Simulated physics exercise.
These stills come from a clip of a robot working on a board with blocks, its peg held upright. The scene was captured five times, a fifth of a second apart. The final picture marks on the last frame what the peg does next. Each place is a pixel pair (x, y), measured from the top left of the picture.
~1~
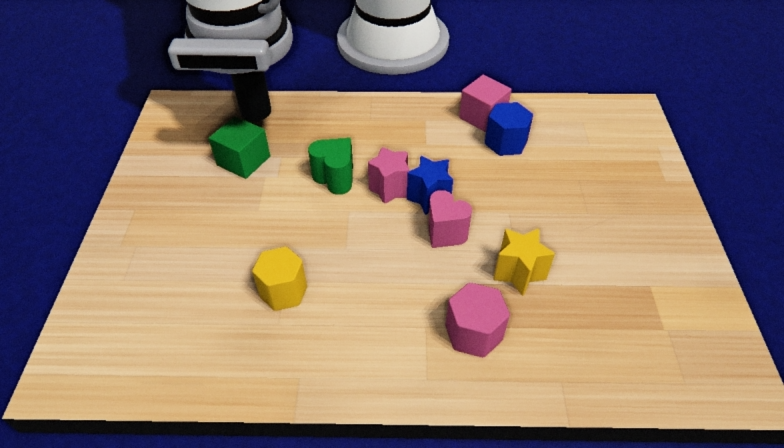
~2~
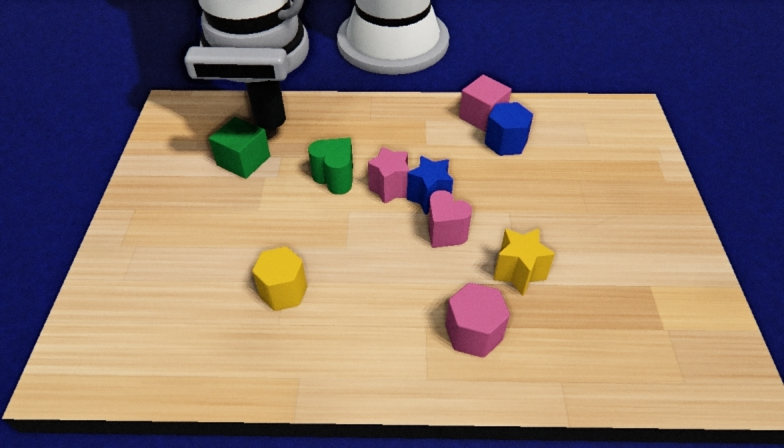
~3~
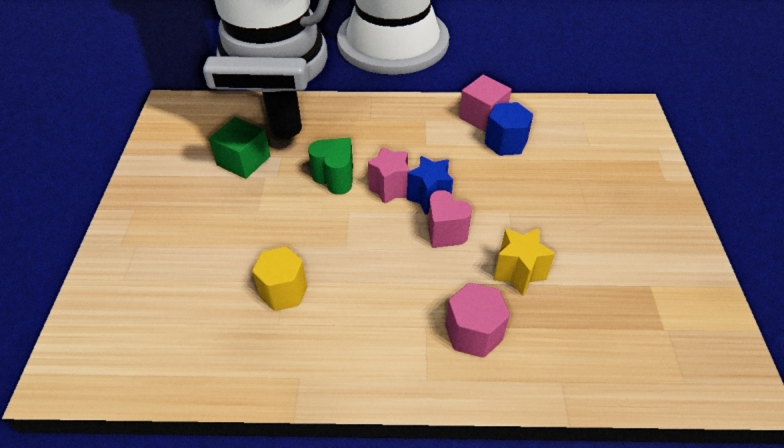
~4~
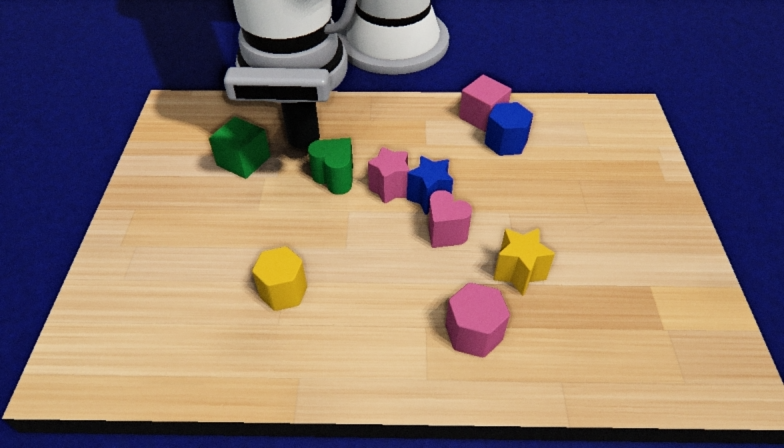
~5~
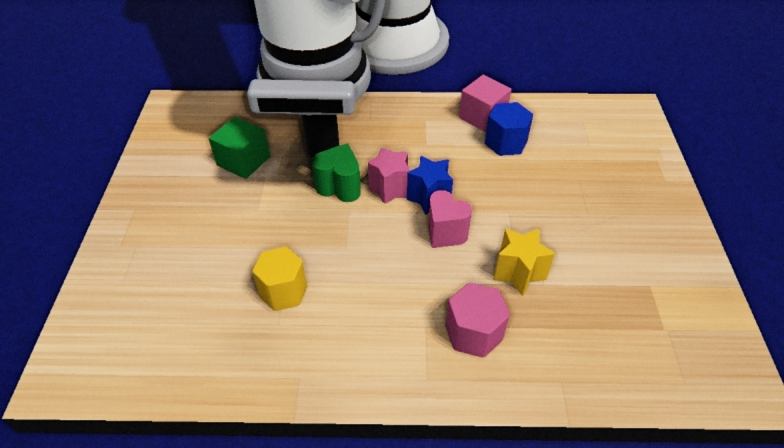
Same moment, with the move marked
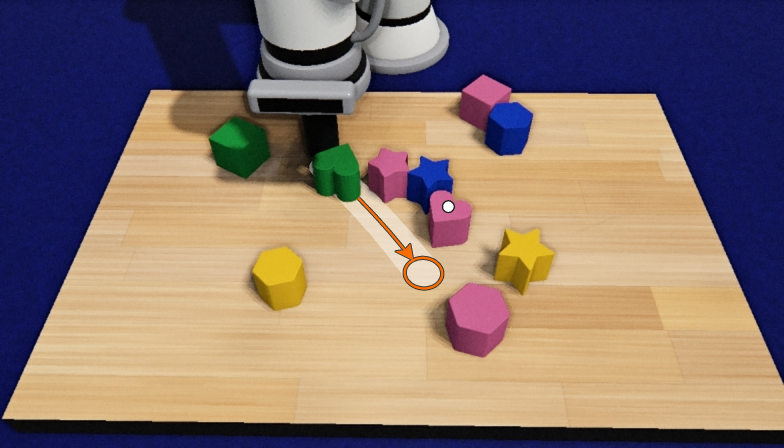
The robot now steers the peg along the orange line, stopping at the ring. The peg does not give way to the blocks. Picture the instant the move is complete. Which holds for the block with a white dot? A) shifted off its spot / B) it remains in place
B: It remains in place.
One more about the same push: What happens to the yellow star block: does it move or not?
It is still on its spot.
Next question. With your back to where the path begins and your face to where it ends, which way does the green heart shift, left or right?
It shifts to the right.
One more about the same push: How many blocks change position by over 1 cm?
I expect just one block to be moved by more than 1 cm.
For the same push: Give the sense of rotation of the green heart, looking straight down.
Answer: With the clock.
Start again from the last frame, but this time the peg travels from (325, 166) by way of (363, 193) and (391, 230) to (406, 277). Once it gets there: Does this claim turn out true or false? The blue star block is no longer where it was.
True - the claim holds.
The line goes from (325, 166) through (357, 197) and (390, 232) to (423, 273); the dot is on the pink heart.
On the path given first. One third of the way, peg (357, 181); green heart (368, 195), turned 10° clockwise.
Two thirds of the way, peg (391, 216); green heart (396, 236), turned 30° clockwise.
At the end, peg (425, 256); green heart (413, 278), turned 55° clockwise; pink heart unmoved; yellow star block unmoved.
